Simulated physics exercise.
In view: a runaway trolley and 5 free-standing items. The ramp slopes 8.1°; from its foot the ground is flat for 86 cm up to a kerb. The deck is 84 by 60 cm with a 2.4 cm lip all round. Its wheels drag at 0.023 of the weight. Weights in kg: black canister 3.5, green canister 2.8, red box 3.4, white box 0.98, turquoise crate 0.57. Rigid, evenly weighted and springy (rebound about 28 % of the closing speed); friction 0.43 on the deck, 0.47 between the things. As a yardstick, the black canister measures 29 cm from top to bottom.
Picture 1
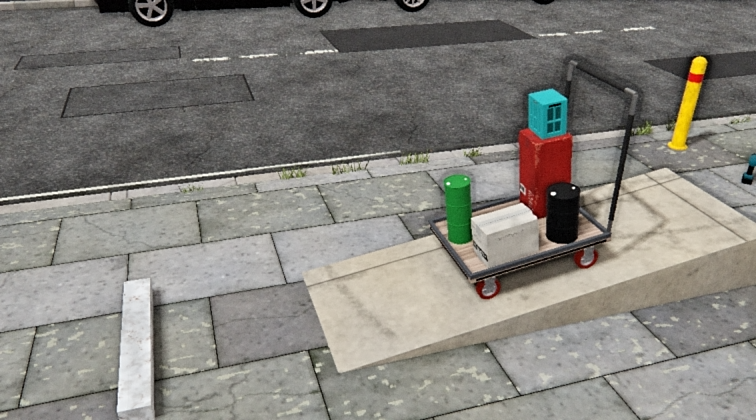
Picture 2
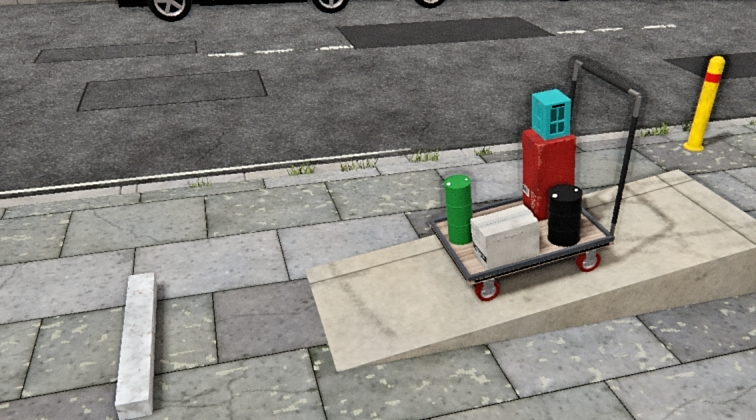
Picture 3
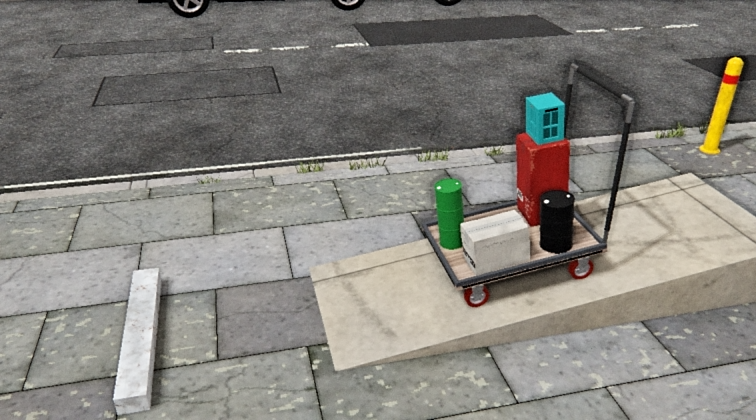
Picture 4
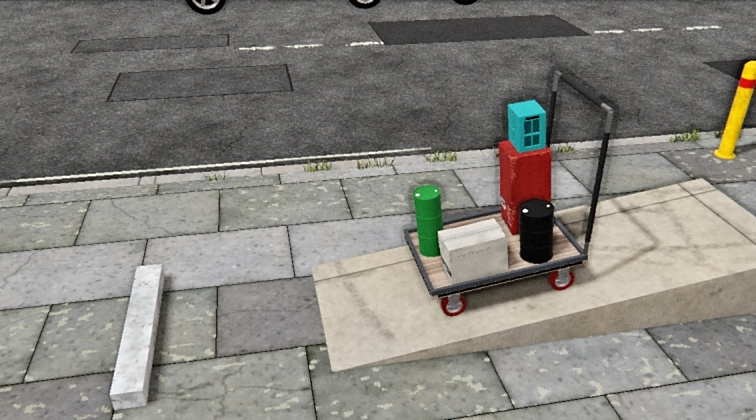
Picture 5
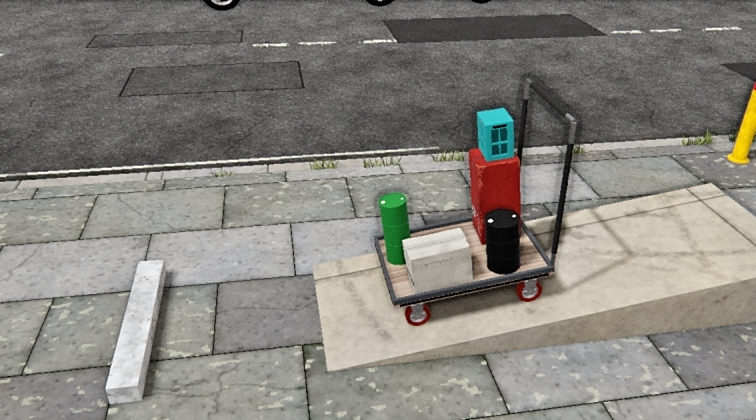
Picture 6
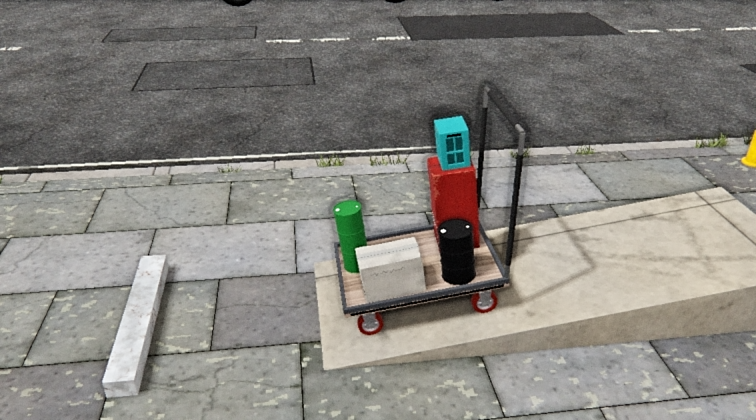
On a paved roadside, a flatbed trolley carrying two canisters, two boxes and a turquoise crate rolling leftward down a stone ramp.
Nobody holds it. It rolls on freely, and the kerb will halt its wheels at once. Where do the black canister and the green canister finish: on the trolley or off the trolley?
The black canister is still aboard, the green canister ends off the deck.
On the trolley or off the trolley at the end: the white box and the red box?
The white box ends on the trolley; the red box finishes off the trolley.
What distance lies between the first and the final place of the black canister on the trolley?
Some 20 cm.
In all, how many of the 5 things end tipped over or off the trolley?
In all, 3.
Then, 0.80 s past the last view, trolley at the kerb; green canister tipped 28° against what carries it near (137, 254); black canister shifted 12 cm near (227, 285); turquoise crate shifted 13 cm.
Then, 1.10 s past the last view, trolley at the kerb; green canister now off the trolley; black canister tipped 4° against what carries it near (213, 287); turquoise crate tipped 22° against what carries it.
Then, 1.60 s past the last view, trolley at the kerb; turquoise crate now off the trolley; black canister shifted 19 cm near (211, 287); red box on its side.
Then, 2.20 s past the last view, trolley at the kerb; red box now off the trolley; black canister shifted 19 cm near (211, 287); white box shifted 10 cm.
Finally, off the trolley, green canister, red box and turquoise crate; not toppled but over 10 cm from the start, black canister; white box still in place (within 10 cm). Final places as that camera would see them, black canister near (211, 287), green canister near (104, 298).
